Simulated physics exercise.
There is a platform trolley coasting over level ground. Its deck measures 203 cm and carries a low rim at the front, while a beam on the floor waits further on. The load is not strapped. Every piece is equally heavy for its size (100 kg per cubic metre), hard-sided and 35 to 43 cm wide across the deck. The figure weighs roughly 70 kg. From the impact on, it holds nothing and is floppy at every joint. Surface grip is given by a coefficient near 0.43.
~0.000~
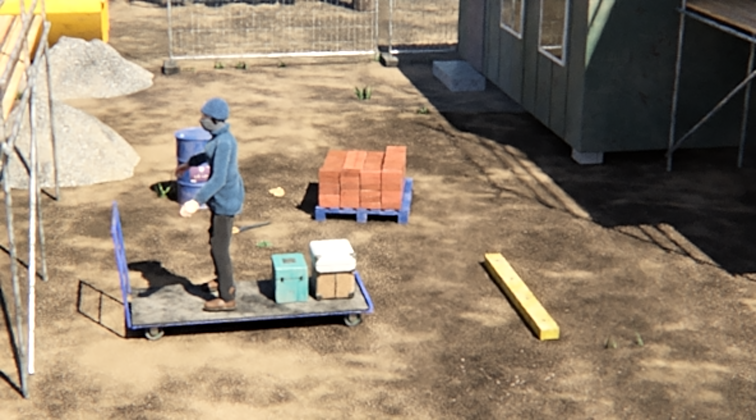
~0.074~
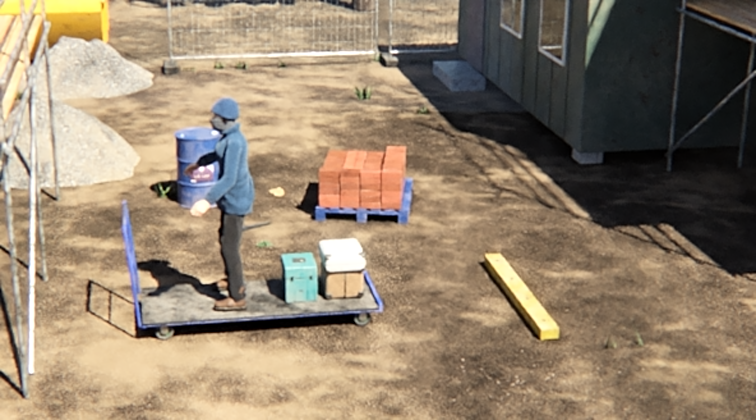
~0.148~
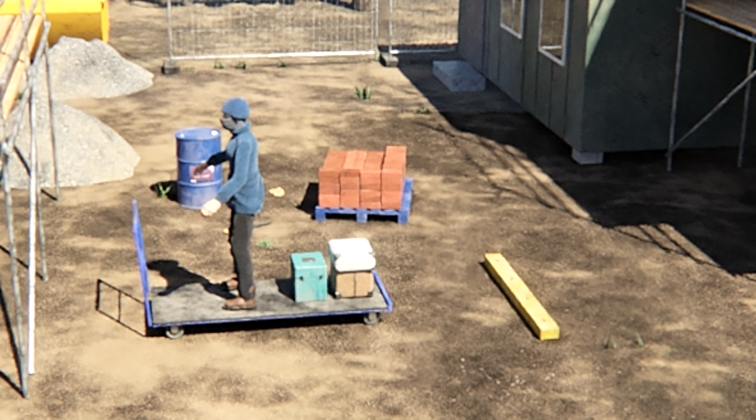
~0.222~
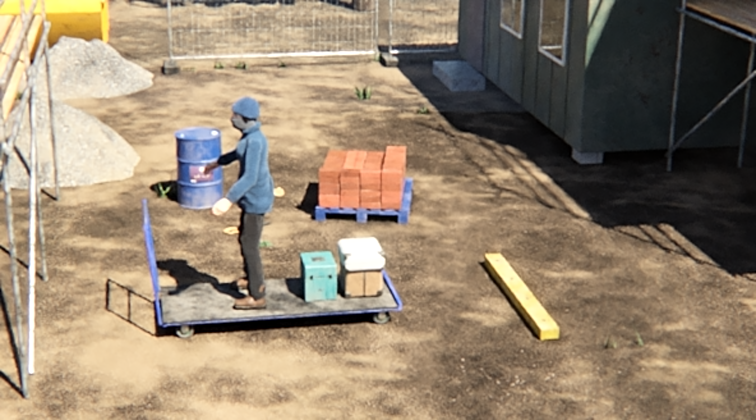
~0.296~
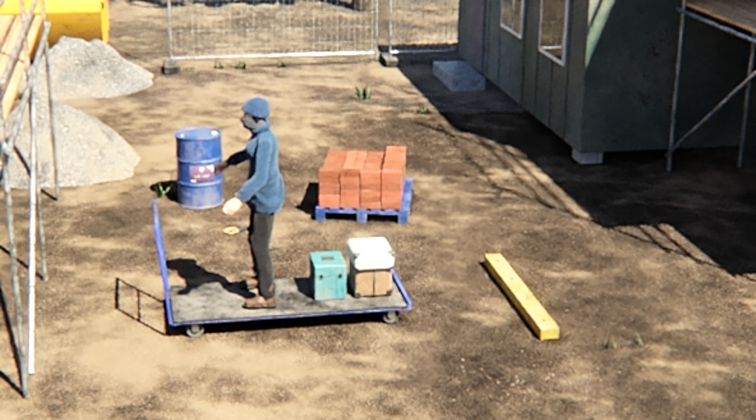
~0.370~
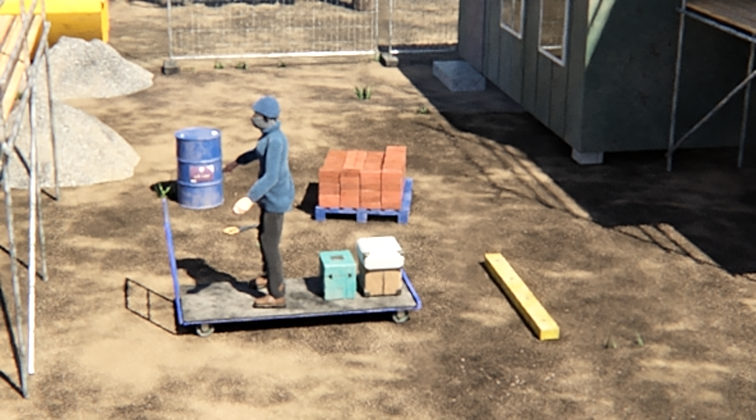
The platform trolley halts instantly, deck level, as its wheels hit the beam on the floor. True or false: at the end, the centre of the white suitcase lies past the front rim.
False.
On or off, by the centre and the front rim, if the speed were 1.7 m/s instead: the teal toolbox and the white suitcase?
Result - teal stays aboard, white ends up off.
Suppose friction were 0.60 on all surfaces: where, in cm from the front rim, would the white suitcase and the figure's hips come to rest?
You'd find the white piece 20 behind and the hips 60 behind as well.
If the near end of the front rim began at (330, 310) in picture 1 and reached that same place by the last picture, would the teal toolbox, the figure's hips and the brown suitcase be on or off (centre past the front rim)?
Outcome: Teal kept; hips lost; brown lost.
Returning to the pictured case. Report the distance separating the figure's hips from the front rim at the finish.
Some 60 cm behind it.
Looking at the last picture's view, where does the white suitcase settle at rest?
End point: About (512, 245) px.
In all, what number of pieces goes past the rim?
Looks like the number is 0.
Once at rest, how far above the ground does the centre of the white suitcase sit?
55 cm.
The wheels strike at 1.26 s.
After 1.81 s the white suitcase is 10 cm behind the rim, tilted 0°, near (512, 245) in the last picture's view.
After 2.26 s the white suitcase is 10 cm behind the rim, tilted 0°, near (512, 245) in the last picture's view.
When all is still (3.5 s), nothing is past the rim; behind it, teal toolbox, brown suitcase, white suitcase and the figure's hips.
